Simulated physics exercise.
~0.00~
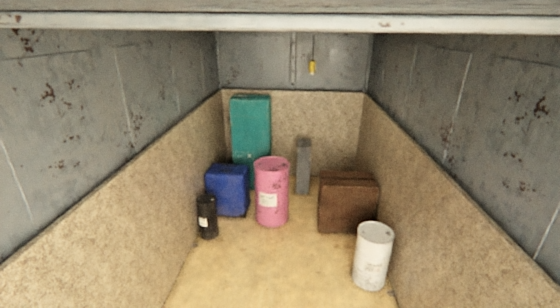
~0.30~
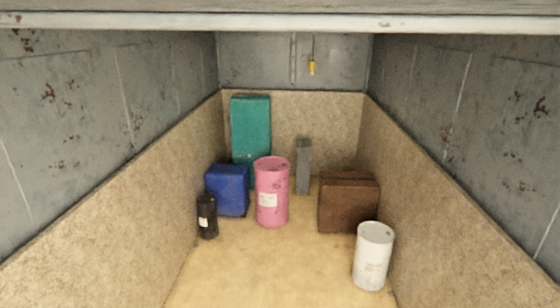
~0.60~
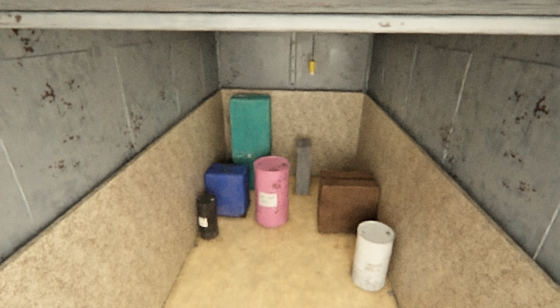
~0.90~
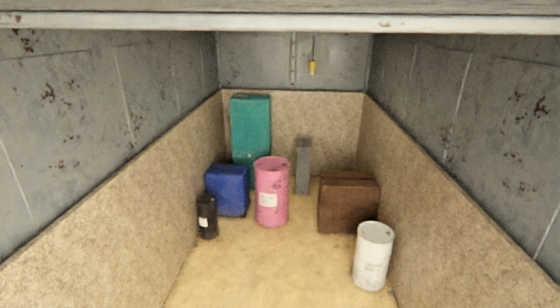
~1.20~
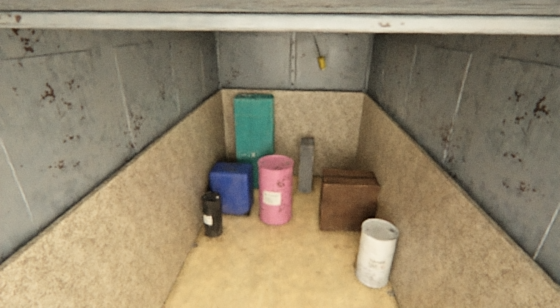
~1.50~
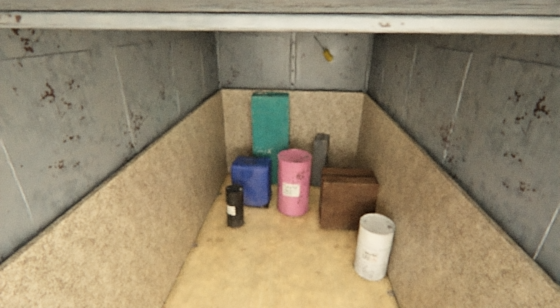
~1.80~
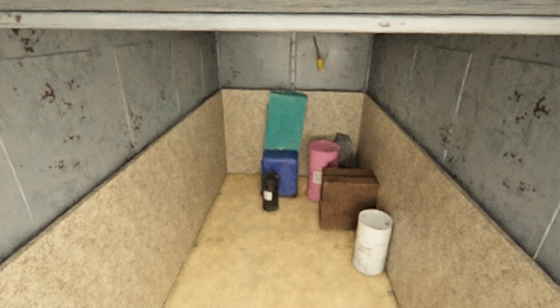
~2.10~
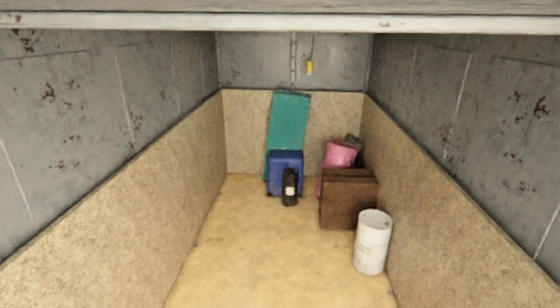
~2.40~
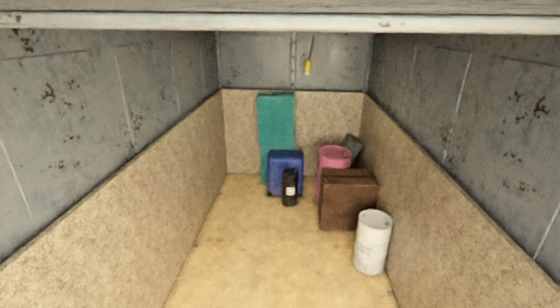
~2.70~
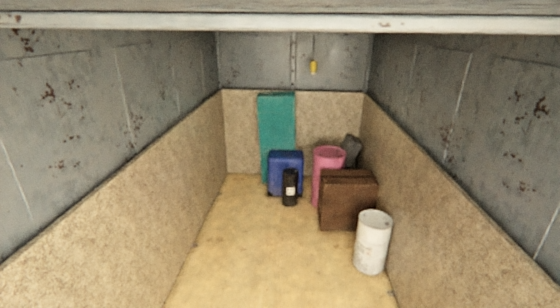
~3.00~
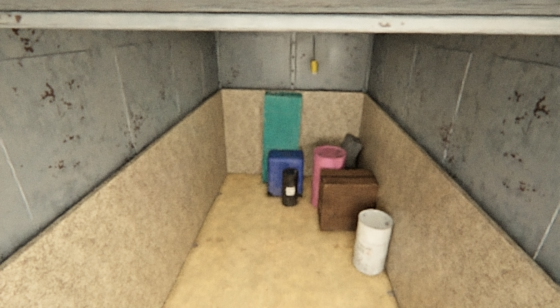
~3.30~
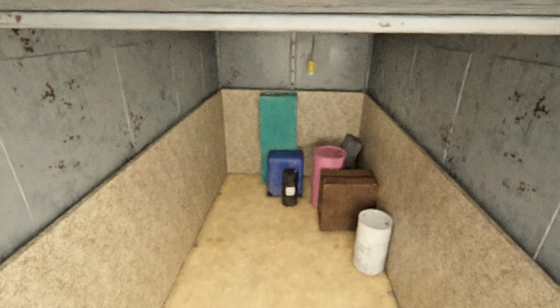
The clip opens on the load bay of a van, where seven boxes, drums and other containers stand still on the pale floor. The black canister, blue case, pink drum, turquoise box and grey box then slide right, while the white drum shifts slightly deeper into the bay. The turquoise box tilts, the grey box leans over towards the right wall, and the pink drum tips before rocking back upright. The brown box barely moves. Everything settles with the load bunched towards the right, the grey box still leaning behind the pink drum and the others upright.
